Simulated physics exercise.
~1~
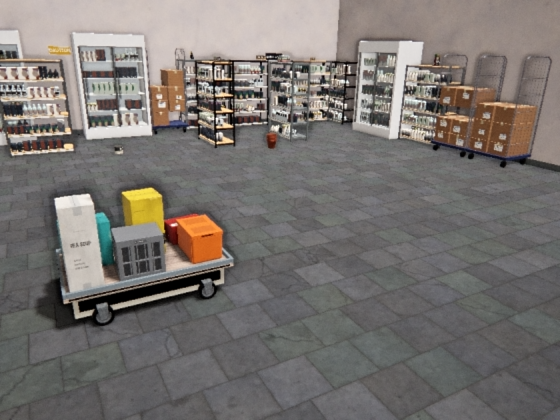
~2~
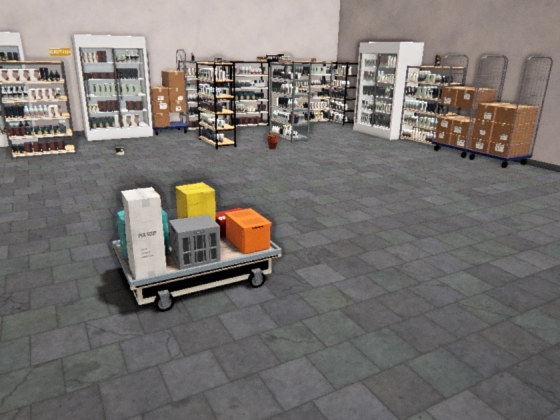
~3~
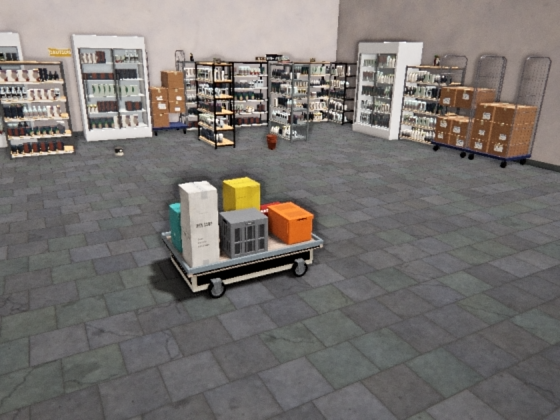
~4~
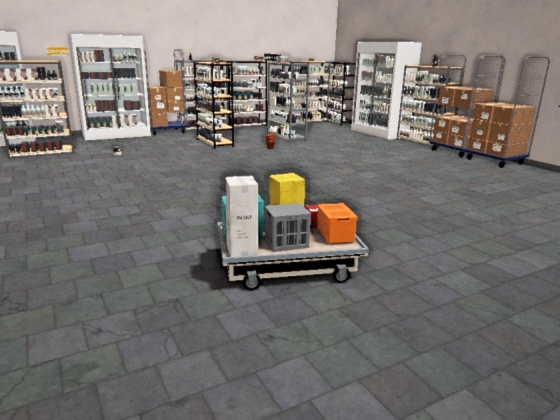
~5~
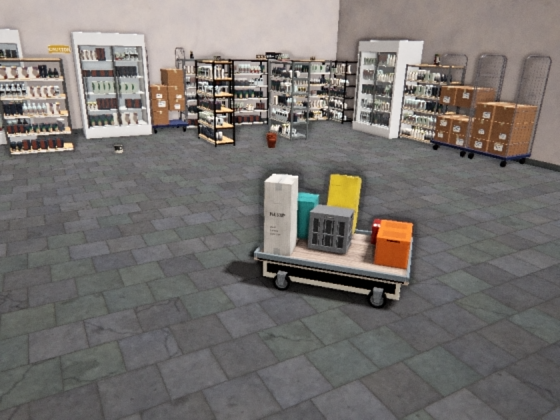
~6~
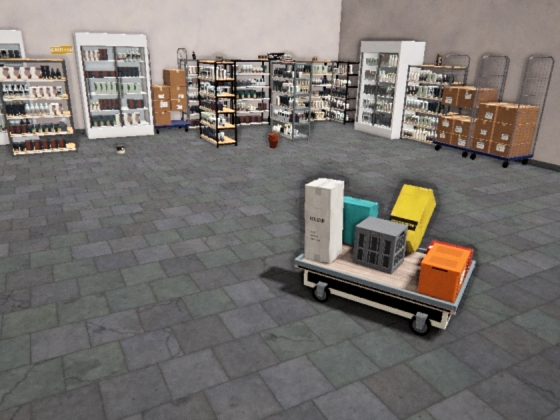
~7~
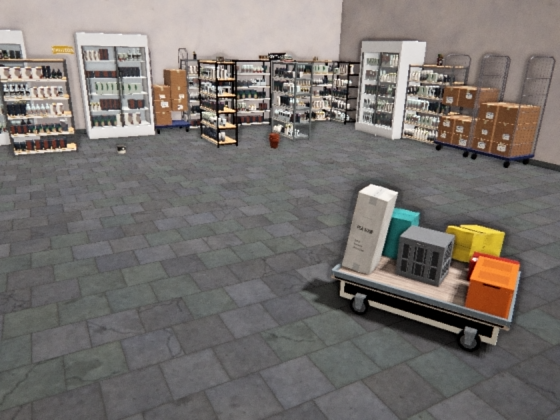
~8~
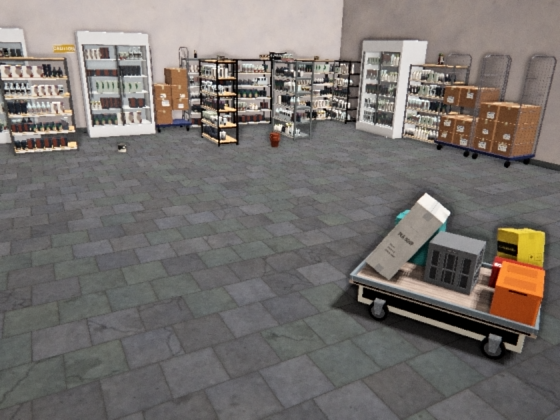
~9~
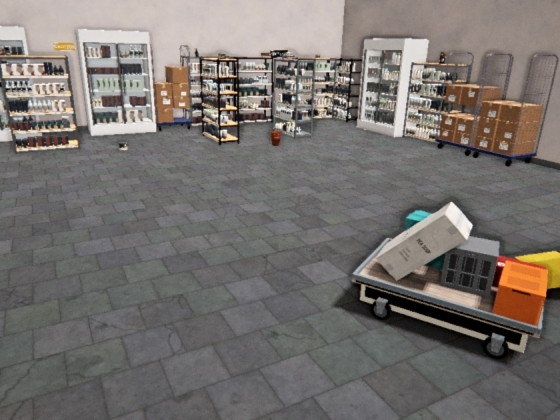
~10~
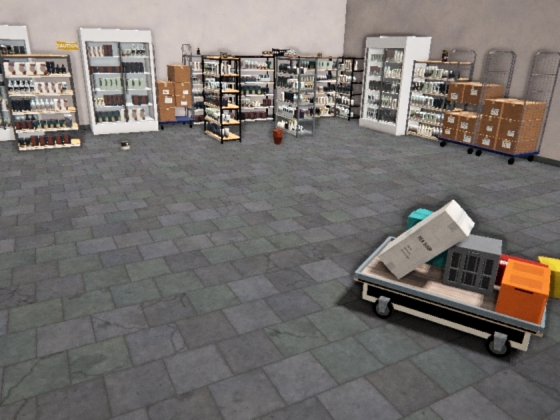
A flat cart with a low lip rolls by itself across a grey stone-tiled storeroom, seen from above by a slightly swaying camera, with stocked shelves and stacked cartons along the back walls. It carries a tall white box, turquoise, yellow and red boxes, a grey crate and an orange tote. The cart heads right, then curves toward the viewer. The yellow box leans outward and tumbles off the far right side, while the white box tips against its neighbours. The cart stops at the right, the white box slanted on deck and the yellow box on the floor beyond.
